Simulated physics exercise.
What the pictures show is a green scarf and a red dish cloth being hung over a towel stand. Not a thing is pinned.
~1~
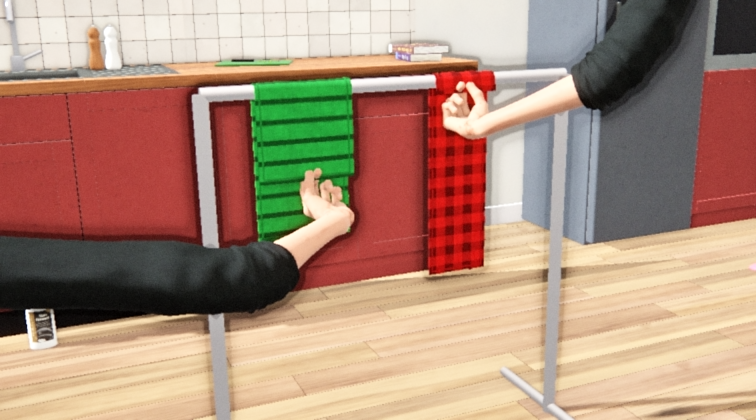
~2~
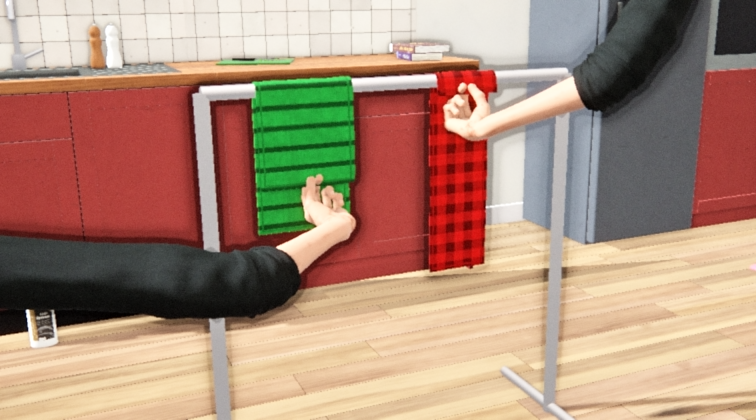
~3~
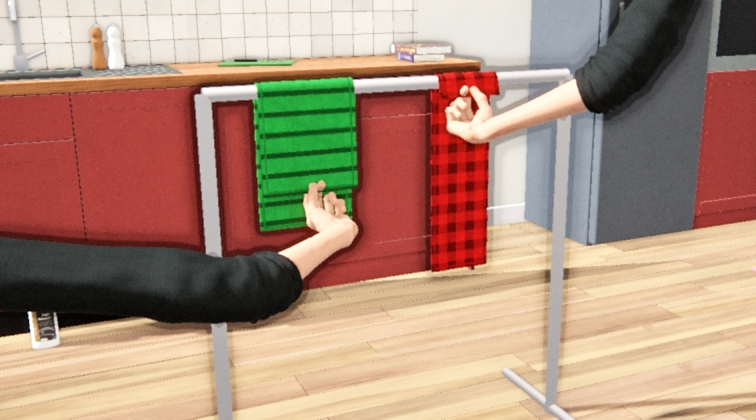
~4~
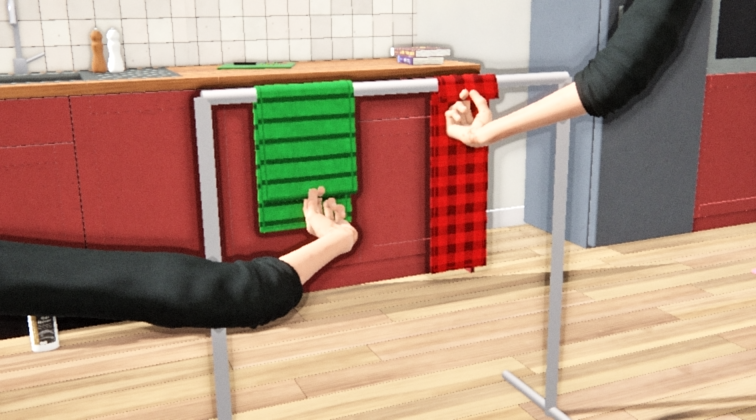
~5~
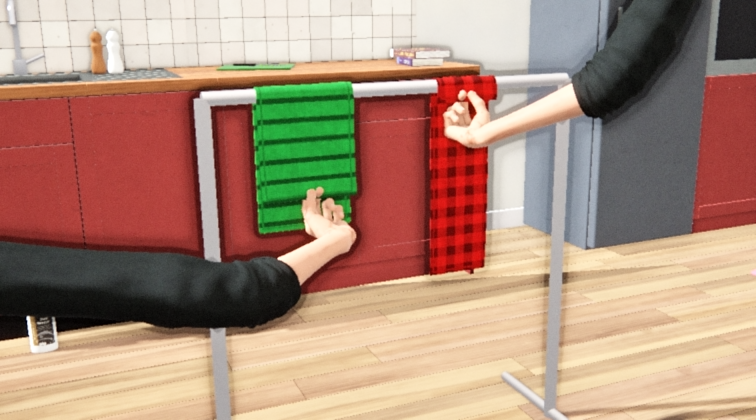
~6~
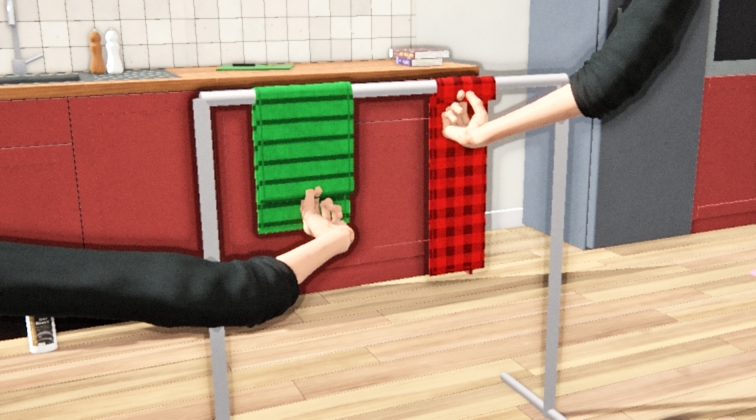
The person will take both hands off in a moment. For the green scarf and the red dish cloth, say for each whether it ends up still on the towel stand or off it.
Green scarf: Still on; red dish cloth: Off.
Then, 0.48 s past the final frame, scarf unmoved; dish cloth clear of the rail and dropping near (455, 361).
Then, 0.80 s past the final frame, scarf unmoved; dish cloth in a heap on the floor.
When it is over, scarf unmoved; dish cloth in a heap on the floor. The green scarf stays on and the red dish cloth slips to the floor.
